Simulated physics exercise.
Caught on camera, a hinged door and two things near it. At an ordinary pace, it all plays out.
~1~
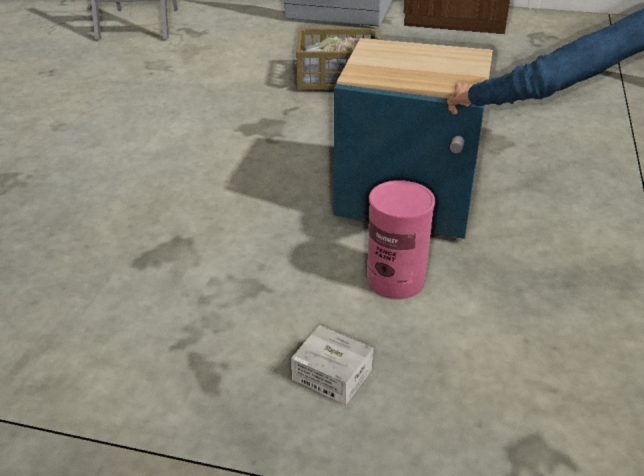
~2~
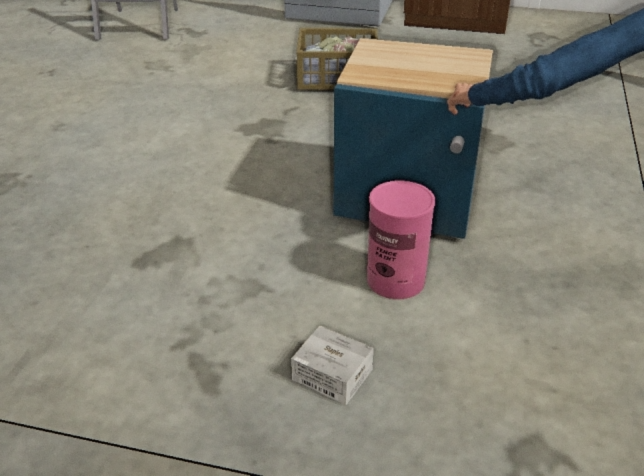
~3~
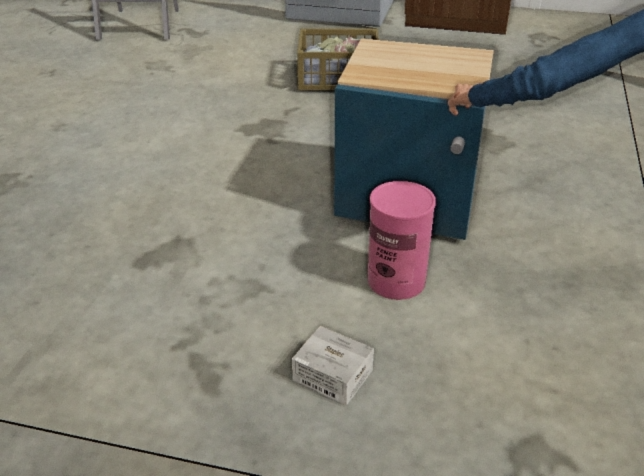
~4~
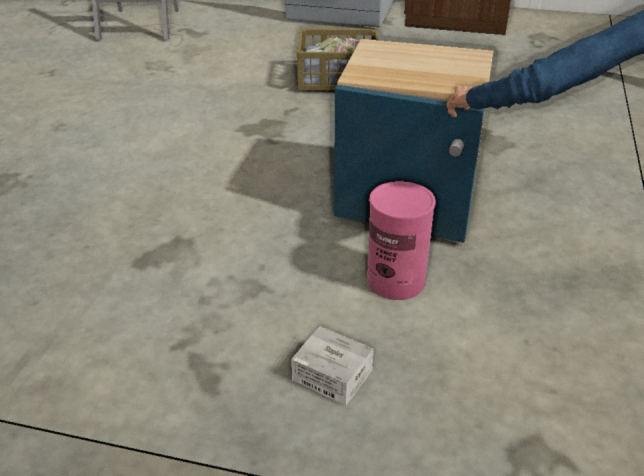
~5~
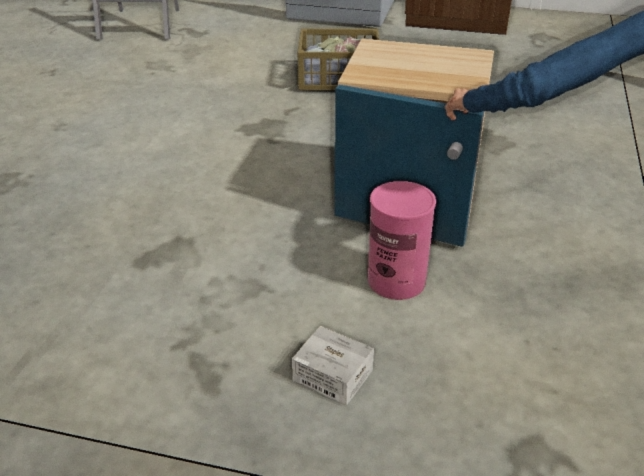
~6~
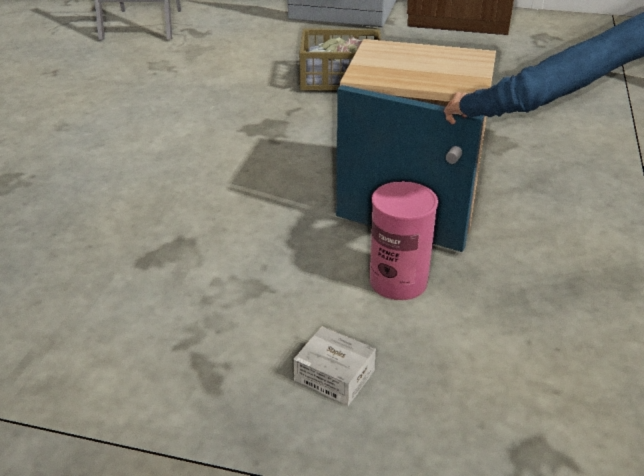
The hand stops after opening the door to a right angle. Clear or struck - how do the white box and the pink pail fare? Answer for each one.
Tally: White box clear; pink pail struck.
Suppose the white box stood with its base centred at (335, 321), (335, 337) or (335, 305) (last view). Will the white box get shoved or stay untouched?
In order: It gets bumped, then gets bumped, then gets bumped.
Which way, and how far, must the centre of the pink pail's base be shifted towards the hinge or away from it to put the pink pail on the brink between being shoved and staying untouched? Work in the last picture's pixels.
Going right by 48 pixels does it.
Then, 0.82 s after the last picture, door 50° open; white box at rest near (335, 365); pink pail moved about its own width near (370, 258).
Then, 1.30 s after the last picture, door 71° open; white box at rest near (335, 365); pink pail moved about its own width near (319, 268).
At rest, the white box remains where it is, near (335, 365); the pink pail is pushed along, near (267, 267).
